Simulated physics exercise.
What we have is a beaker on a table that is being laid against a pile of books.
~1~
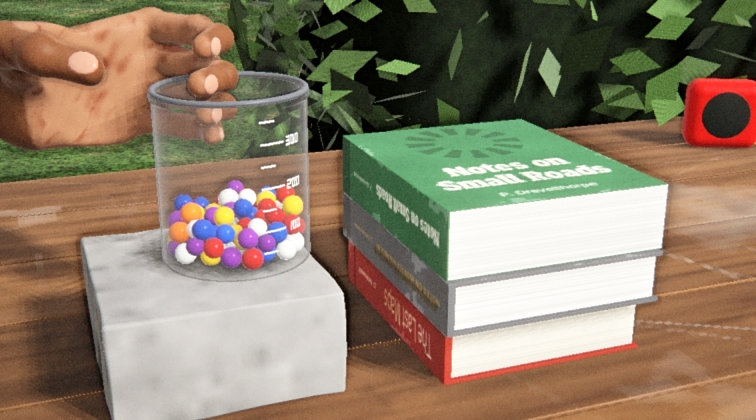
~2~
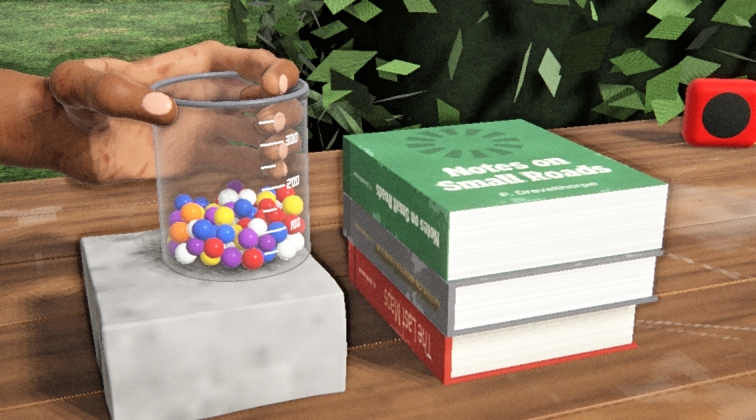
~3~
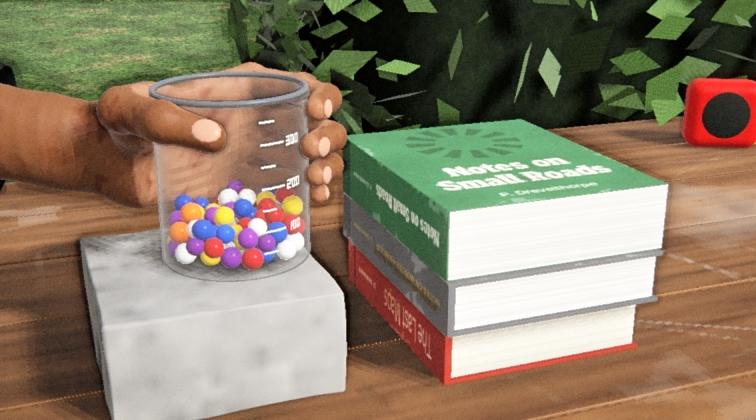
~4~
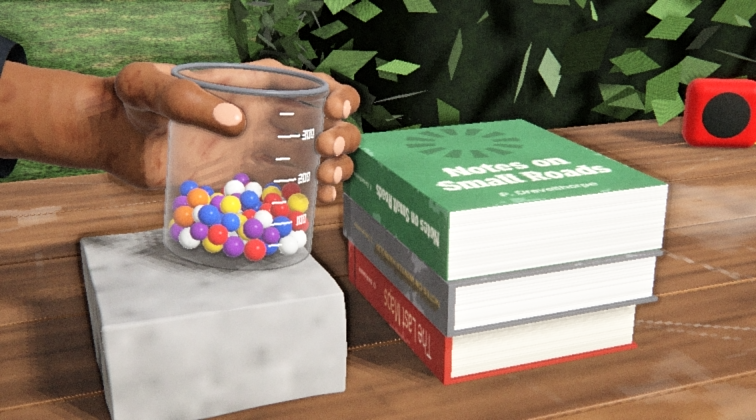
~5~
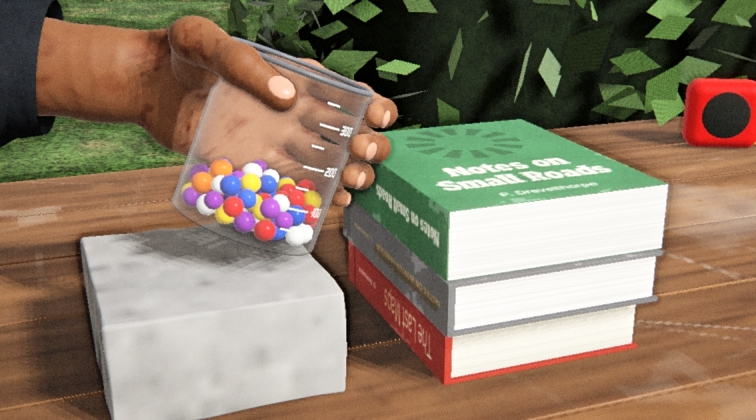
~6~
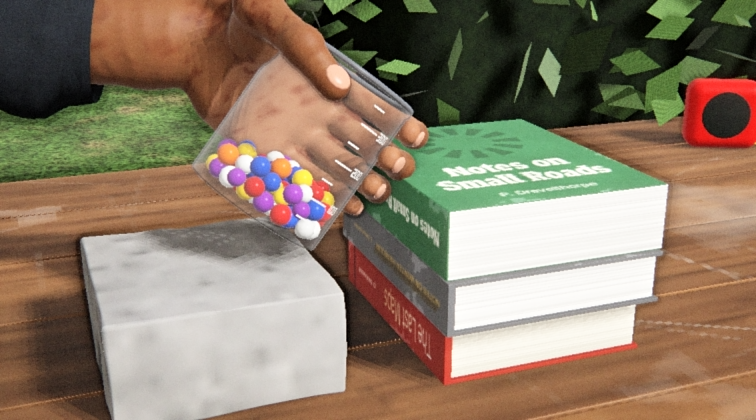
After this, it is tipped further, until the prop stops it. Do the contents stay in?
The filling does not come out.
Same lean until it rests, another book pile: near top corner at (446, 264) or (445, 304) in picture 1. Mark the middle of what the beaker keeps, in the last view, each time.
At about (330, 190), and at (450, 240).
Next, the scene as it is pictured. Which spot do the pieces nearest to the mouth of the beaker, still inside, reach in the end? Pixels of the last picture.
Roughly at (342, 183).
Then, 0.18 s later than the last frame, the beaker leans 48°; everything is still inside.
Then, 0.34 s later than the last frame, the beaker rests on the book pile at 49°; everything is still inside.
When it is over, the beaker rests on the book pile at 49°; everything is still inside.
